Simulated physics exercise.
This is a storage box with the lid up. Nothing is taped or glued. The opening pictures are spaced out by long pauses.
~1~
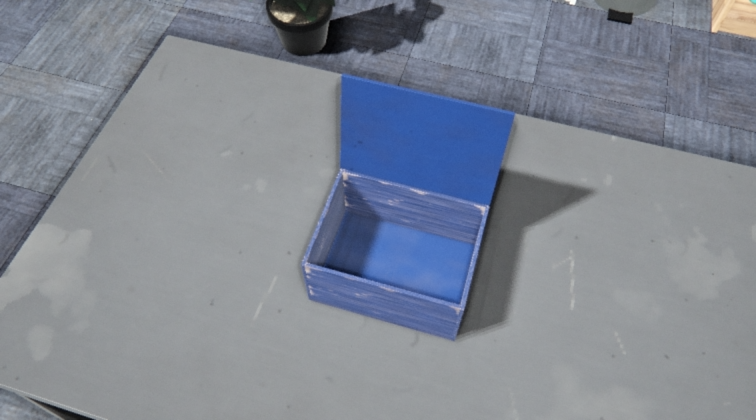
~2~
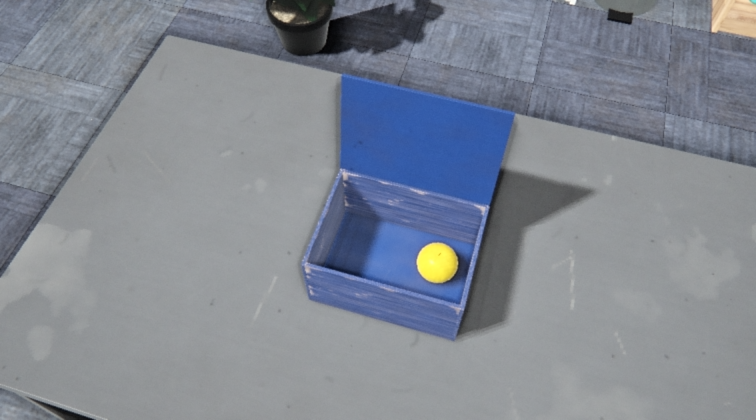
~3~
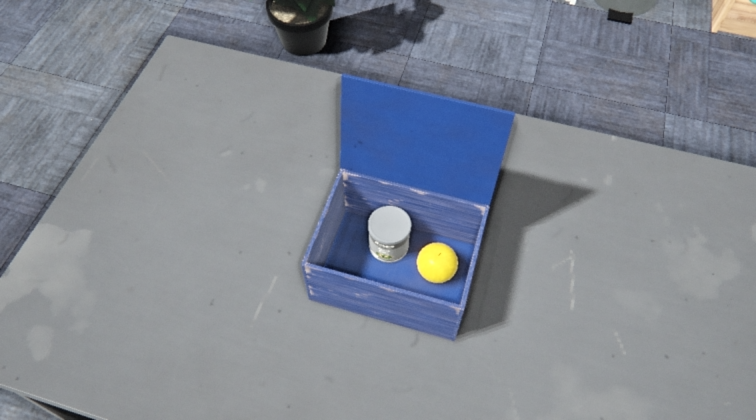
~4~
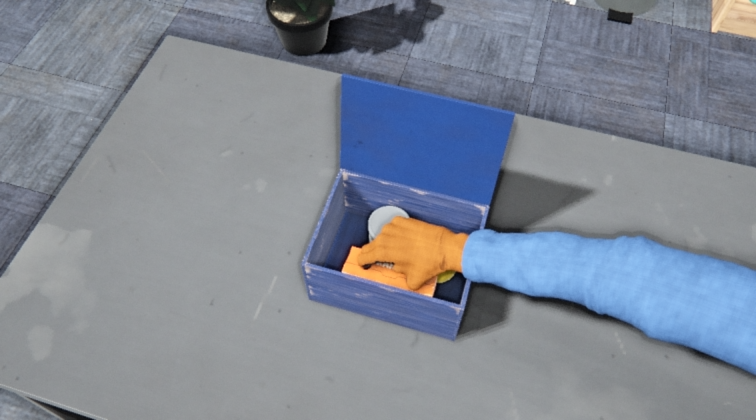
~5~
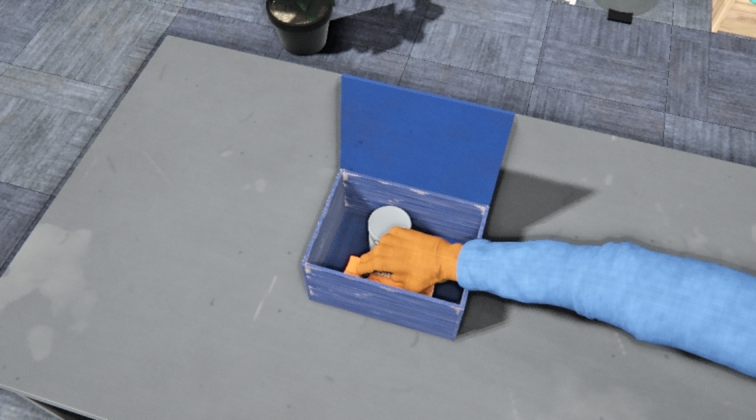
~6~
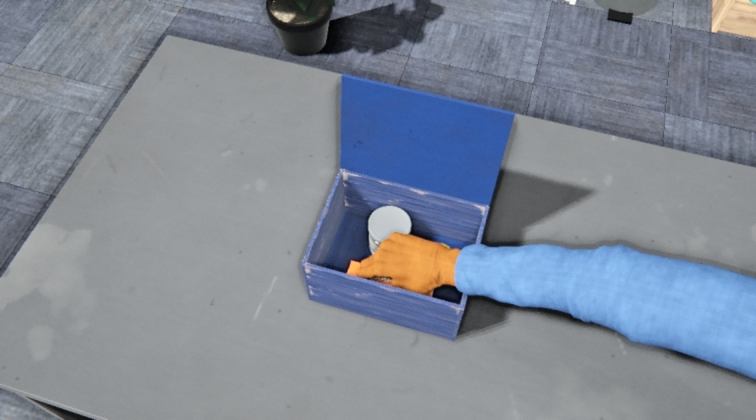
In the open blue box, a ball and jar appear, then a hand lowers an orange object.
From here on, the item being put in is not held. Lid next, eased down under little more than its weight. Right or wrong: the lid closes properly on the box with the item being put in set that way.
Right.
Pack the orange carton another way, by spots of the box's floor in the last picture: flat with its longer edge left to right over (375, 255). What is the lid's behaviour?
Packed like that, it goes down completely.
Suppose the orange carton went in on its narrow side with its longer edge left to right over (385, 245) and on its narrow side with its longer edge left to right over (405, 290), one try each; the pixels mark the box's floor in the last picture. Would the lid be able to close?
Try 1: Lid not shut; try 2: Lid shut.
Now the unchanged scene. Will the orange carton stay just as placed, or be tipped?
At the finish it holds its orientation.
Then, 1.30 s past the last view, lid 78° above the rim.
Then, 1.80 s past the last view, lid 44° above the rim.
Then, 2.10 s past the last view, lid 18° above the rim.
Finally, lid shut; all 3 still in place. Final places as the last picture's camera would see them, orange carton near (388, 292).
